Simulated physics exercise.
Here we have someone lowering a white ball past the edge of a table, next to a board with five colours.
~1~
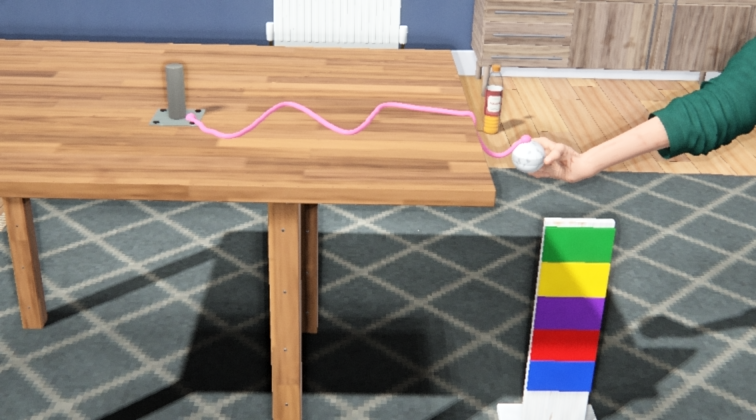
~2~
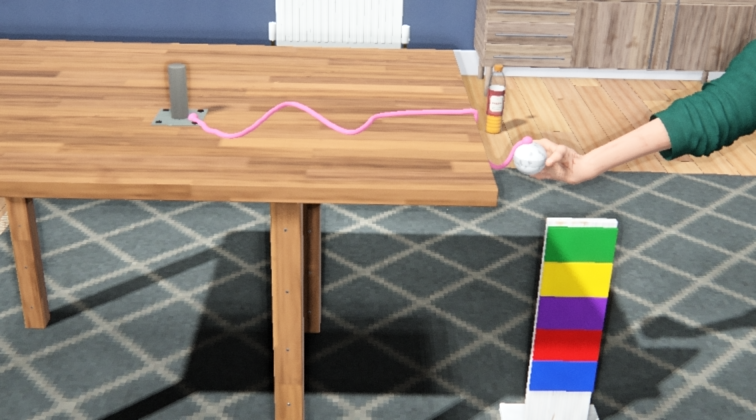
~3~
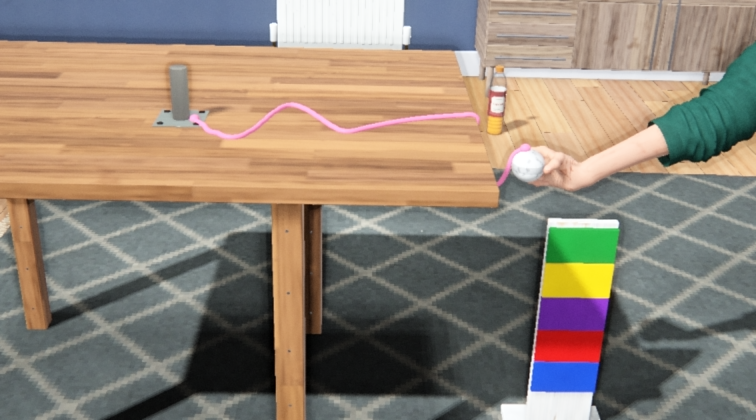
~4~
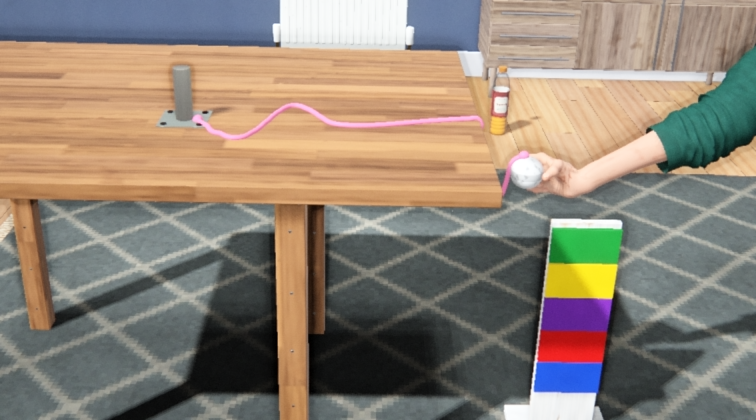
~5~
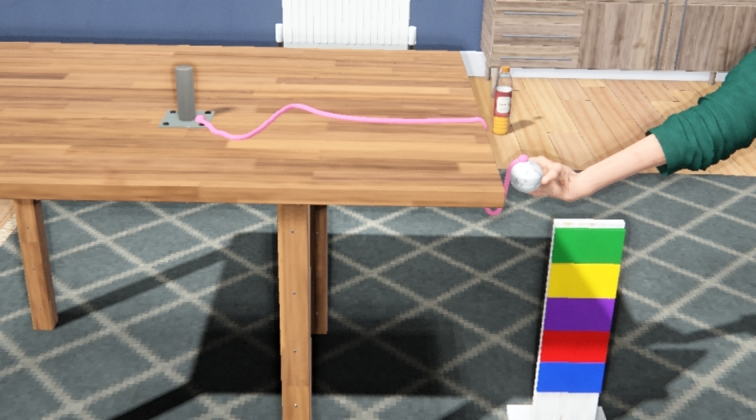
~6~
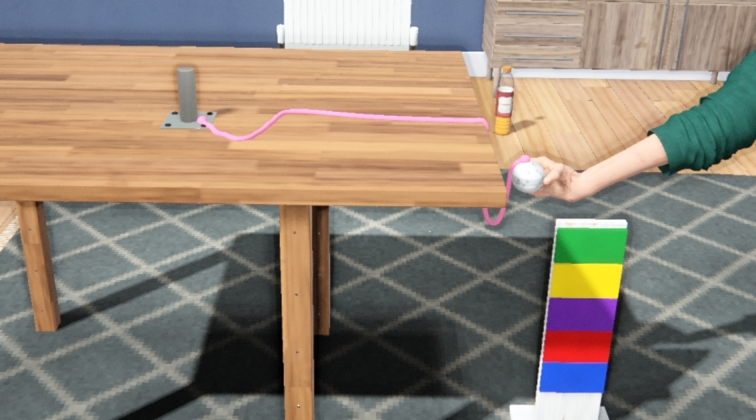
A pink cord slides rightward across a wooden table from a metal post, its curves flattening as slack sags past the edge, while a hand holds its attached white ball nearly still above a striped colored stand.
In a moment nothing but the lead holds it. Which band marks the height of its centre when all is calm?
Its centre hangs level with the blue band.
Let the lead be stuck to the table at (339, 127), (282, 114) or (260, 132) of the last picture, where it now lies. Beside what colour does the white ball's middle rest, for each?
It would be yellow; purple; red.
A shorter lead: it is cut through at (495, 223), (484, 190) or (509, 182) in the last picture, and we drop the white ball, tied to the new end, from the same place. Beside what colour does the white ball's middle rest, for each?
Try by try: Purple; yellow; red.
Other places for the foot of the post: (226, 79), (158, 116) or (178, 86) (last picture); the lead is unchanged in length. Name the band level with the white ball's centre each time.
It would be blue; red; red.
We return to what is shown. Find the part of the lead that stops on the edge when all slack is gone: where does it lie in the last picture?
The one at (408, 119).
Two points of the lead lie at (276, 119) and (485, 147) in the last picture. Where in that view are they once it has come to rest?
They go to (342, 122) and to (481, 220).
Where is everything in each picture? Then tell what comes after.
In the first frame, white ball (529, 156); green (579, 246); yellow (574, 281); purple (569, 314); red (565, 346); blue (561, 377).
In the second frame, white ball (530, 158); lead through (217, 132) (272, 112) (327, 123) (384, 116) (474, 121).
In the third frame, white ball (528, 165).
In the fourth frame, white ball (527, 173); lead through (221, 134) (276, 113) (333, 124) (431, 121) (481, 167).
In the fifth frame, white ball (527, 176).
In the sixth frame, white ball (528, 176); lead through (225, 135) (281, 114) (375, 118) (475, 121) (485, 207).
A little later, ball near (512, 342); level with red.
Next, ball near (447, 370); level with blue.
Later still, ball near (476, 378); level with blue.
When it is over, ball near (465, 378); level with blue. Its middle rests at the blue band.
